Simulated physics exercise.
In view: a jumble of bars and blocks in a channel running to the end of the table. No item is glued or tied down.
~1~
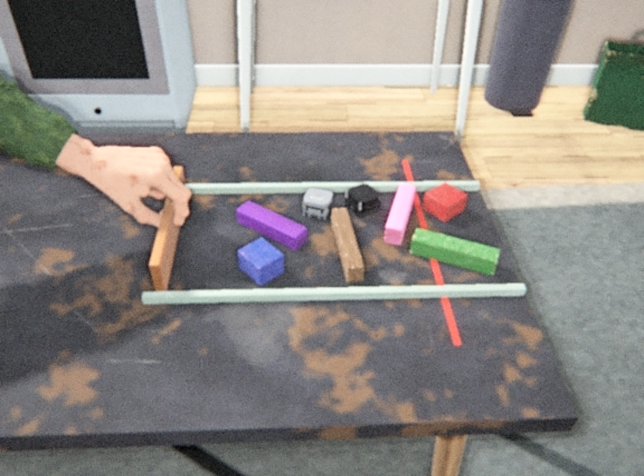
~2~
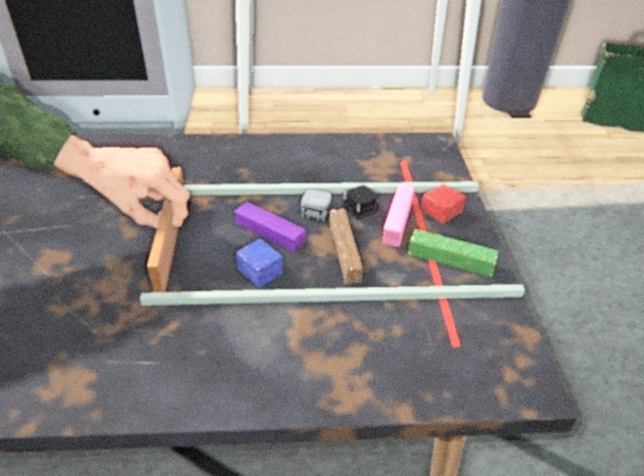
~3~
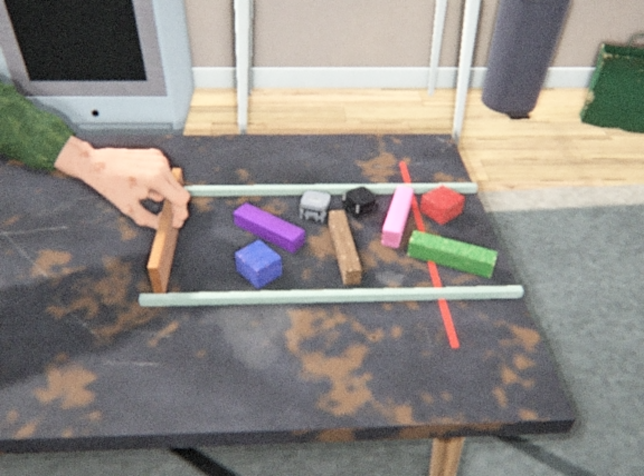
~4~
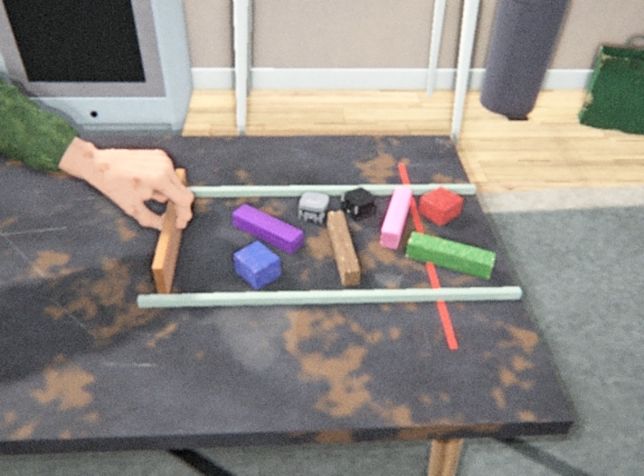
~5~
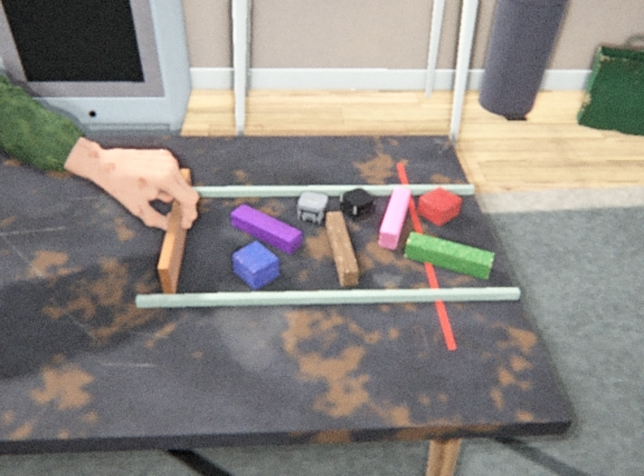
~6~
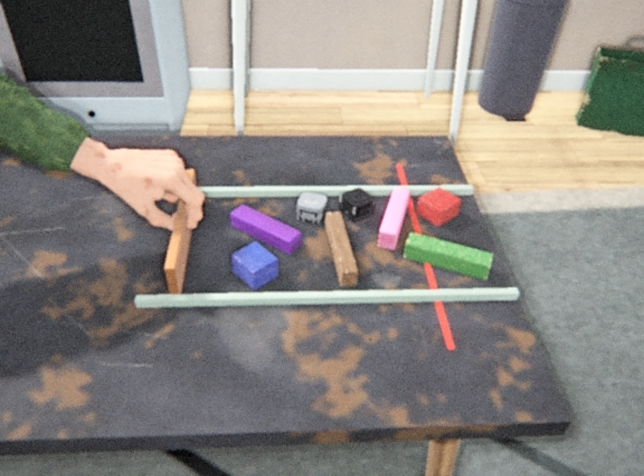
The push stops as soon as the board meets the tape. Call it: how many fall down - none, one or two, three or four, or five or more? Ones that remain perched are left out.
Call: One or two fall down.
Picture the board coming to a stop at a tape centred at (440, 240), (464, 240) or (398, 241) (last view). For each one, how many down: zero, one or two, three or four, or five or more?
Well, going through them: One to two, then five or more, then none.
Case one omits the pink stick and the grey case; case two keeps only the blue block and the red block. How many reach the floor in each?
First 0, then 0.
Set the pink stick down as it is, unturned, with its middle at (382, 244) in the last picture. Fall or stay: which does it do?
It simply keeps its place on top.
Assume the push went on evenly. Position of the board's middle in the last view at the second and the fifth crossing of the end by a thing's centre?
At (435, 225) for the second, at (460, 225) for the fifth.
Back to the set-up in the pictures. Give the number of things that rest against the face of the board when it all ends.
Counting them up gives 3.
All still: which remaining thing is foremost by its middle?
Green bar.
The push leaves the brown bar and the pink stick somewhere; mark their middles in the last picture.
The first sits around (458, 245), while the other sits around (468, 215).
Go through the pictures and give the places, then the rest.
The first picture shows red block (445, 202); green bar (454, 251); pink stick (401, 214); board (170, 226); tape (427, 236).
The second picture shows green bar (453, 253); grey case (316, 206).
The third picture shows pink stick (398, 216); purple stick (269, 227).
The fourth picture shows red block (441, 205); black case (359, 204).
The fifth picture shows green bar (449, 255); brown bar (341, 247).
The sixth picture shows red block (439, 206); green bar (448, 256); pink stick (394, 218); board (183, 229); tape (421, 240).
Soon after, none off yet; red block at rest near (439, 206); green bar at rest near (448, 256); pink stick at rest near (394, 218).
Then, none off yet; red block at rest near (439, 206); green bar at rest near (448, 256); pink stick moving near (401, 217).
At rest, the number that fall off is one or two; fallen, red block.
